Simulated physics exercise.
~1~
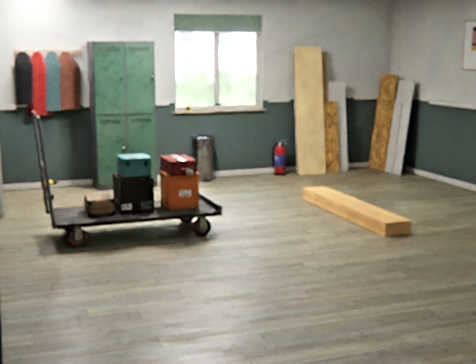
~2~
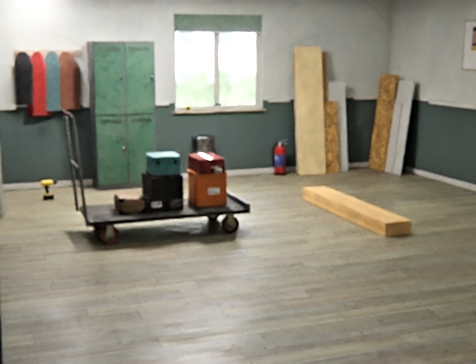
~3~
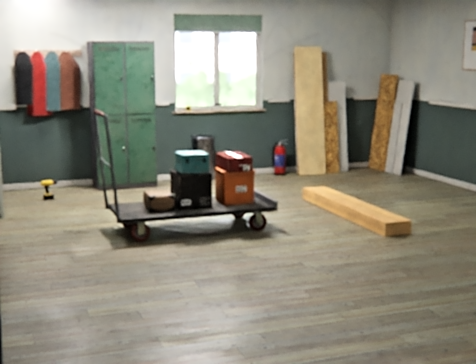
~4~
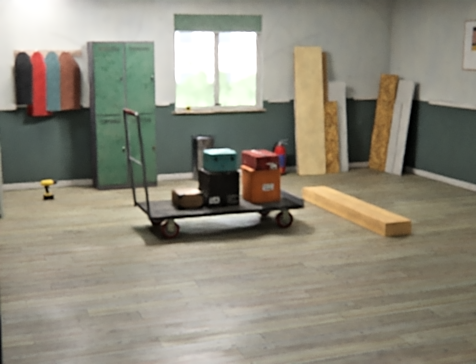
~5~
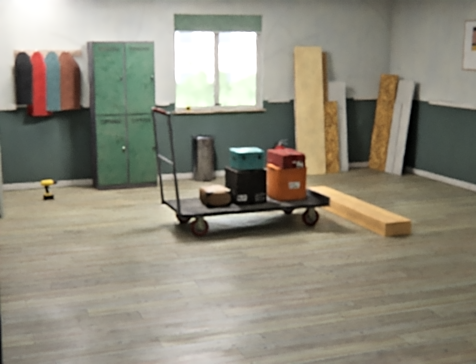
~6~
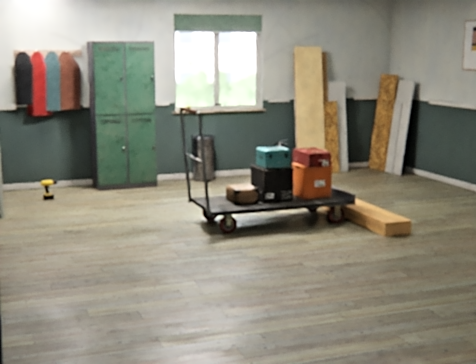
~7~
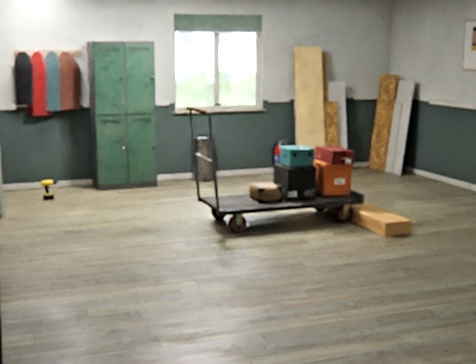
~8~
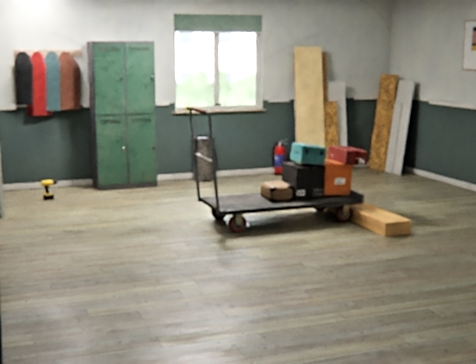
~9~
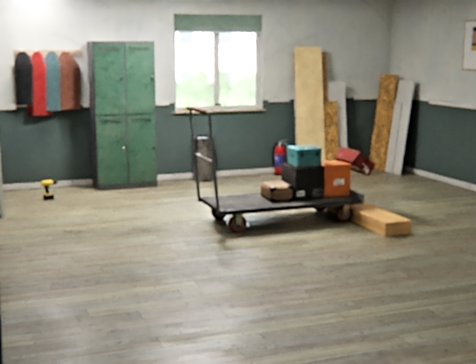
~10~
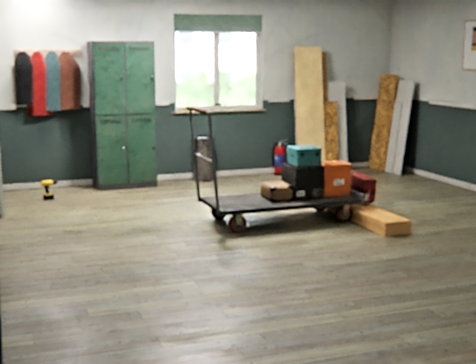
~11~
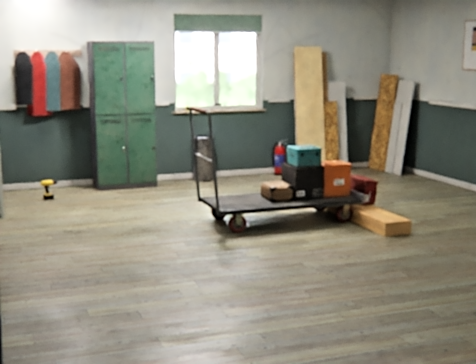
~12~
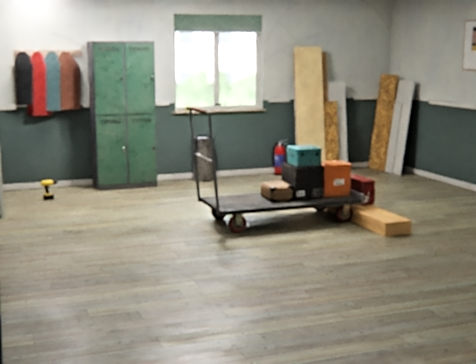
A loaded platform trolley rolled right across a workshop floor and stopped abruptly against a wooden beam, making its boxes slide forward. The red carton tipped off the front and landed beyond the deck, while the orange, teal, black and brown pieces stayed aboard.
